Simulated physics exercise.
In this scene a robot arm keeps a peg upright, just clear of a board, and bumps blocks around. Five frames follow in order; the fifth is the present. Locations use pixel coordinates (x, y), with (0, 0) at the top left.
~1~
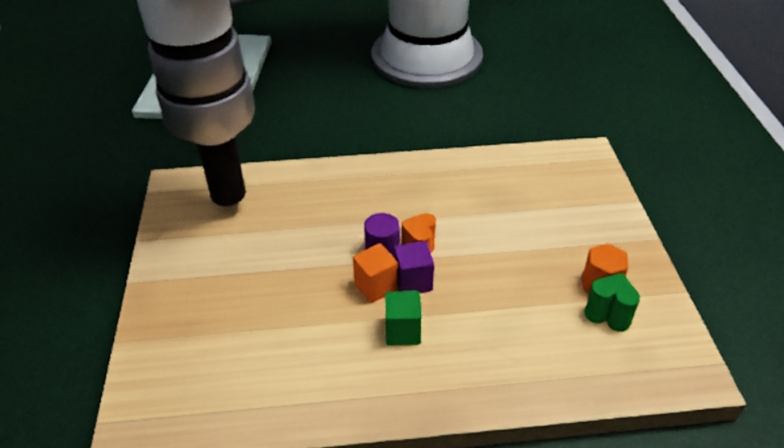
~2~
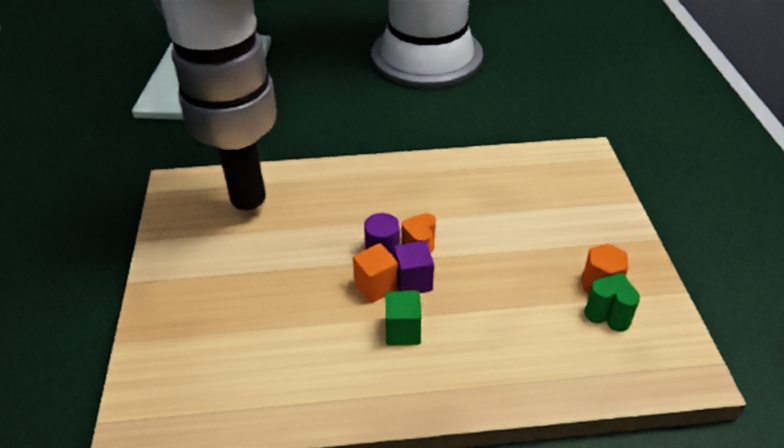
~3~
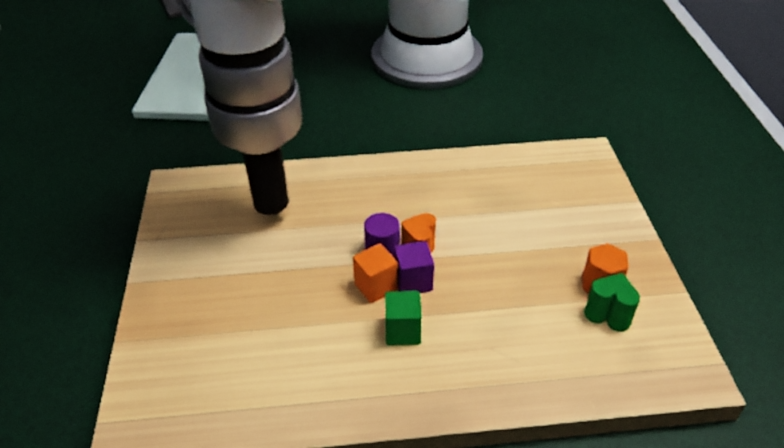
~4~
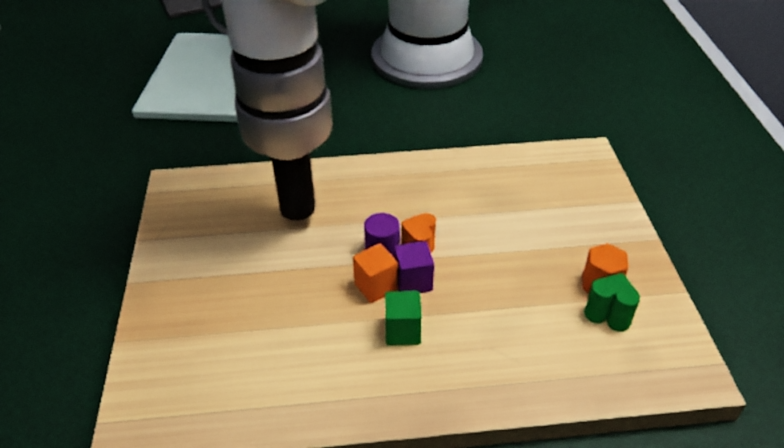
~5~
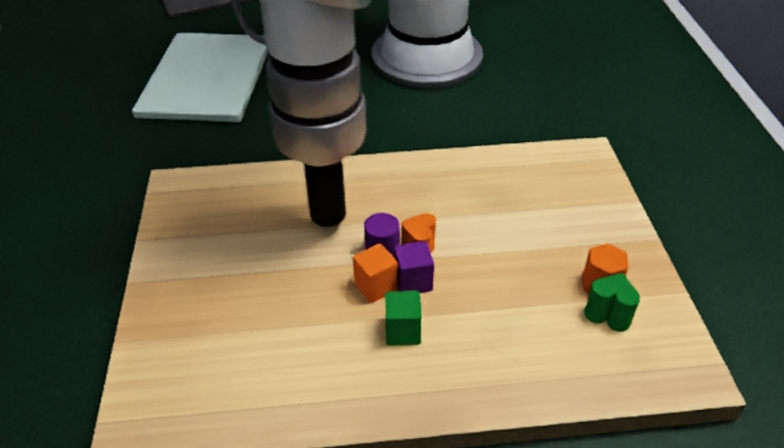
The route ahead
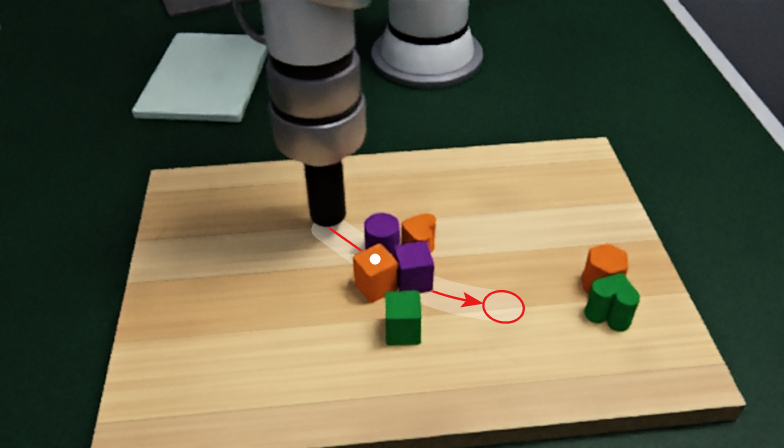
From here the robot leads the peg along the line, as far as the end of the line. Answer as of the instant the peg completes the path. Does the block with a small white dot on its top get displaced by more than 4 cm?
My answer is no.
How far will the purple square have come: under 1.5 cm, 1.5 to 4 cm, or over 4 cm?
The purple square moves over 4 cm.
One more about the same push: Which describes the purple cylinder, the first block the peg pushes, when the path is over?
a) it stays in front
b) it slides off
b
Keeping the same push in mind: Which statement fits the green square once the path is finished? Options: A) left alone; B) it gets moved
A: Left alone.
Drawn move, from (330, 228) via (376, 261) and (433, 291), ending at (504, 307); the dot is on the orange square.
One third of the way, peg (376, 248); orange square (377, 262), turned 10° clockwise; purple cylinder (413, 232); purple square (418, 258); orange heart (443, 223), turned 20° clockwise.
Two thirds of the way, peg (435, 279); orange square (385, 276), turned 65° clockwise; purple cylinder (462, 245); purple square (466, 284), turned 55° clockwise; orange heart (462, 220), turned 35° anticlockwise.
At the end, peg (506, 294); orange square (385, 276), turned 65° clockwise; purple cylinder (481, 246); green square still; purple square (519, 310), turned 100° clockwise; orange heart (463, 220), turned 35° anticlockwise.
